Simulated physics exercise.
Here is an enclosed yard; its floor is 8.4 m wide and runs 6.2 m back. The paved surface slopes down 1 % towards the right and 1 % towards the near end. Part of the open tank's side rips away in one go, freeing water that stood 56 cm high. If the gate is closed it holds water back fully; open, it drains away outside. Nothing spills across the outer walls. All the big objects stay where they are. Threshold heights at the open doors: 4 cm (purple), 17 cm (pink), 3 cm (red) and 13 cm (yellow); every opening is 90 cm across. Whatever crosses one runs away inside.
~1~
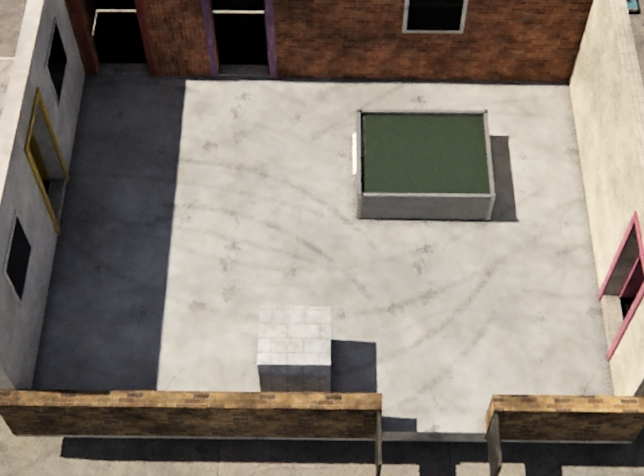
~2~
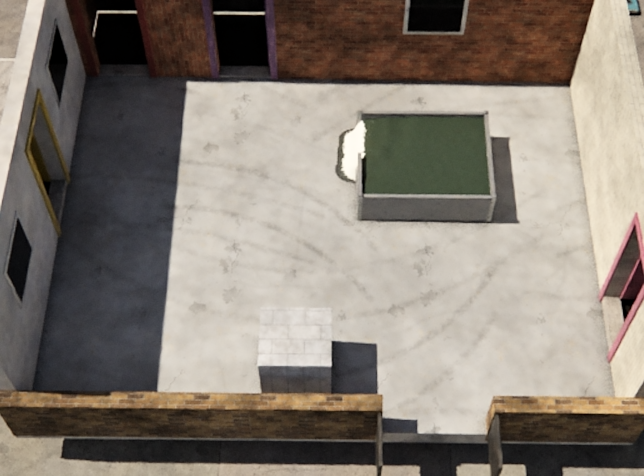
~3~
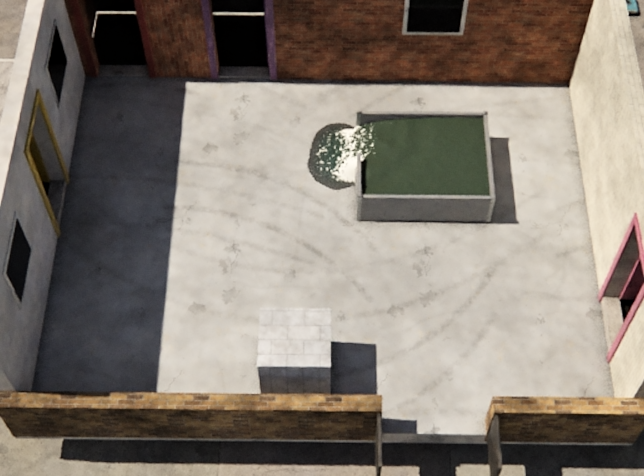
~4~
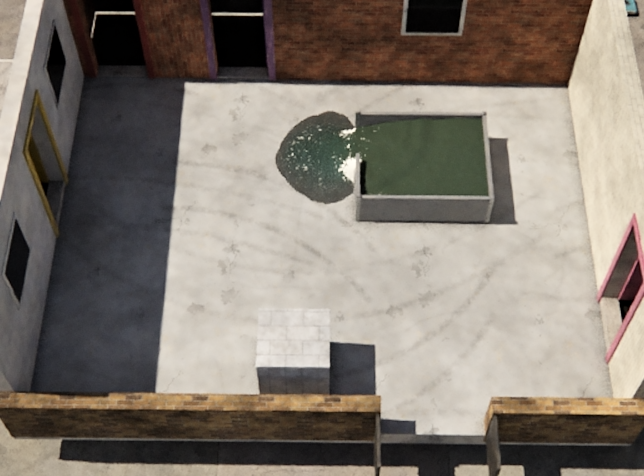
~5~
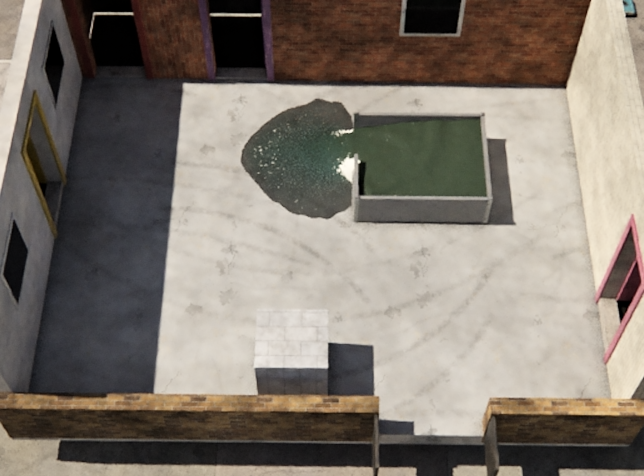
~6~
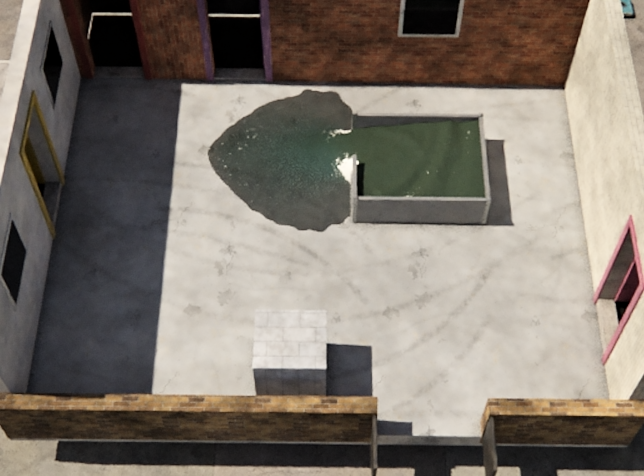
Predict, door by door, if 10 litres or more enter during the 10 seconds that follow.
Within that time: At the purple door it goes over the limit; at the pink door it does not reach the limit; at the red door it goes over the limit; at the yellow door it stays under the limit.
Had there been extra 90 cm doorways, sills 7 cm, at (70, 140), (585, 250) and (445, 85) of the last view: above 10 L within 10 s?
In that order: Over, not over, below.
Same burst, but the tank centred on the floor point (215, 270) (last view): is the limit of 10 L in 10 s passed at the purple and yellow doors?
Then: Purple under, yellow past it.
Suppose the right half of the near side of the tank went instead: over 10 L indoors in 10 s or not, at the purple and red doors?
Against that limit: Purple below, red under.
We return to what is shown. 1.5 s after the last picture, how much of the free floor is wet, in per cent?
Near 30 per cent is wet.
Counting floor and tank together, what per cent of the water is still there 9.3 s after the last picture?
Some 90 per cent remains.
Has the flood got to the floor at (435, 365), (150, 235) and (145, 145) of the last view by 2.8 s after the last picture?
In that order: Not reached, flooded, flooded.
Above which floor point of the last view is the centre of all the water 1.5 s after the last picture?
Around (336, 170).
Then, 0.7 s after the last picture water covers 20 % of the floor and is deepest (28 cm) near (341, 154); purple door 9 cm at the sill, 0 L in, pink door not reached, red door not reached, yellow door not reached.
Then, 1.5 s after the last picture water covers 30 % of the floor and is deepest (22 cm) near (341, 154); purple door 11 cm at the sill, 17 L in, pink door not reached, red door 6 cm at the sill, 0 L in, yellow door 5 cm at the sill, 0 L in.
Then, 2.8 s after the last picture water covers 40 % of the floor and is deepest (19 cm) near (99, 99); purple door 8 cm at the sill, 41 L in, pink door not reached, red door 10 cm at the sill, 15 L in, yellow door 11 cm at the sill, 0 L in.
Then, 5.3 s after the last picture water covers 45 % of the floor and is deepest (11 cm) near (24, 413); purple door 6 cm at the sill, 57 L in, pink door not reached, red door 9 cm at the sill, 76 L in, yellow door 5 cm at the sill, 0 L in.
Then, 9.3 s after the last picture water covers 60 % of the floor and is deepest (12 cm) near (240, 405); purple door 4 cm at the sill, 60 L in, pink door not reached, red door 4 cm at the sill, 110 L in, yellow door 3 cm at the sill, 0 L in.
